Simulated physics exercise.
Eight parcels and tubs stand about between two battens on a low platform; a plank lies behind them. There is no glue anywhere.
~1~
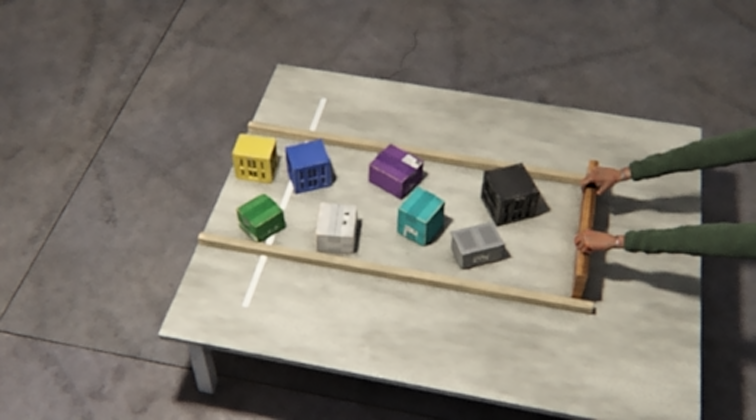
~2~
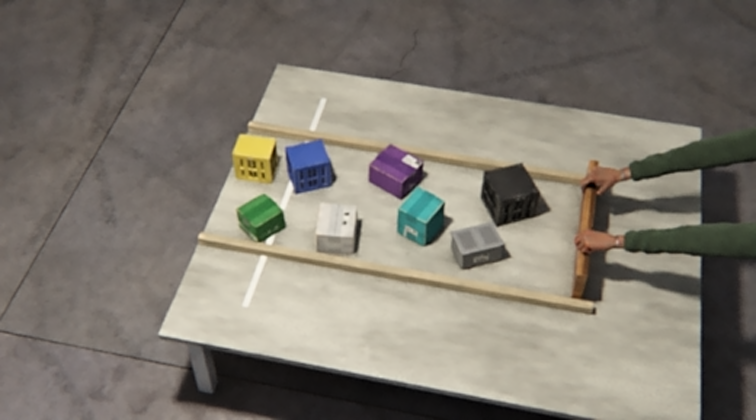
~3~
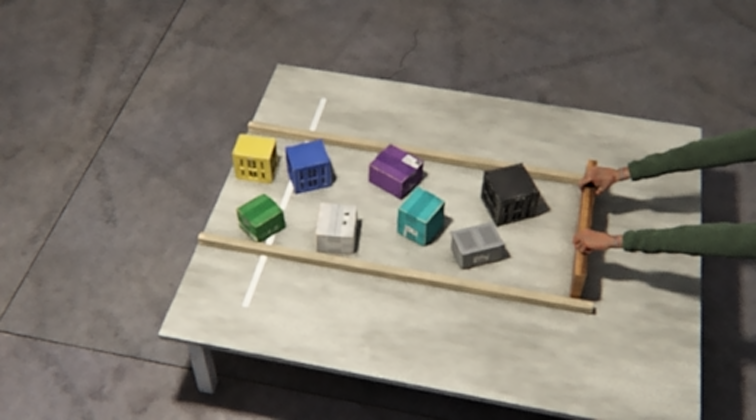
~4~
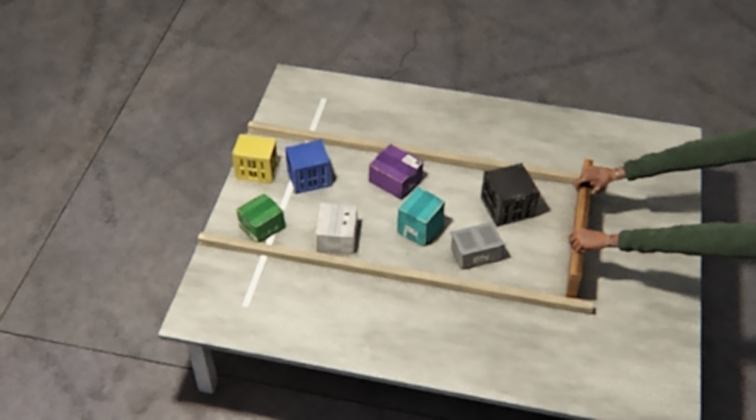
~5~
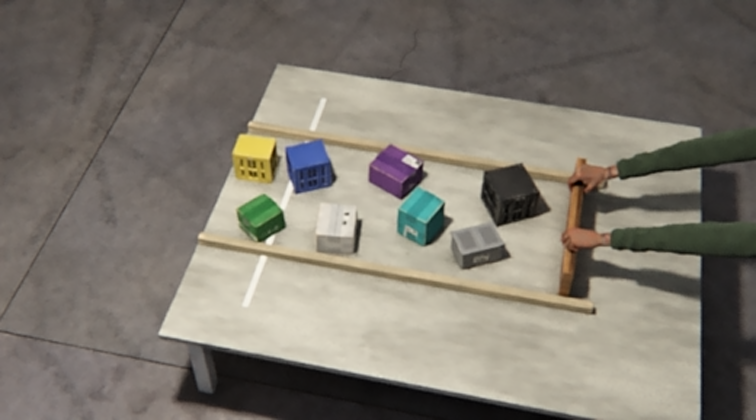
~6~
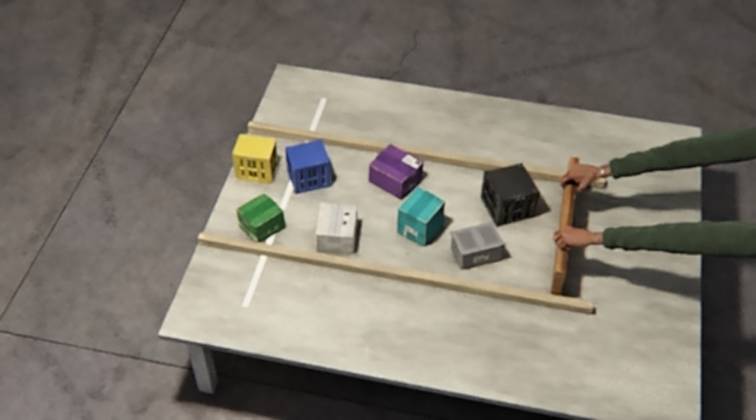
Eight small boxes and crates stand between two wooden battens on a pale low platform over a grey floor, seen from above at an angle. Yellow, blue and green ones sit at the left near a white tape line, with white, purple, teal, grey and black ones further right. Two green-sleeved arms slide a brown plank slowly a short way left, while the boxes and camera stay still.
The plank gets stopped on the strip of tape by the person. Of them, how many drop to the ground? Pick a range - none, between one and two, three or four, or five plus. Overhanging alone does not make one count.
Range: Three or four.
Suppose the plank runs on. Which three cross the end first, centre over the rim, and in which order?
Yellow crate, blue crate, green box.
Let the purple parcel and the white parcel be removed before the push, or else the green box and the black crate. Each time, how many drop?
Taking the two tries in turn, it comes to 1 and 1.
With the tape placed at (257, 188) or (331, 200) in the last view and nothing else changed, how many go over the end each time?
It would be 5 and 1.
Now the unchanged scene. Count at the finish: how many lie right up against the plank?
It ends up touching 3.
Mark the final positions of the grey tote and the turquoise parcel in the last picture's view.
The grey tote comes to rest close to (248, 218), while the turquoise parcel rests close to (272, 176).
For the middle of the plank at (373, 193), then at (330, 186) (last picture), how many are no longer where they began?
By the first moment it's 8, by the second it's 8.
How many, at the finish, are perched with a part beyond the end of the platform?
It totals 2.
Soon after, none off yet; yellow crate at rest near (256, 159); green box at rest near (261, 218); blue crate at rest near (308, 167).
In the end, the number that fall off is three or four; gone, blue crate, green box and yellow crate.
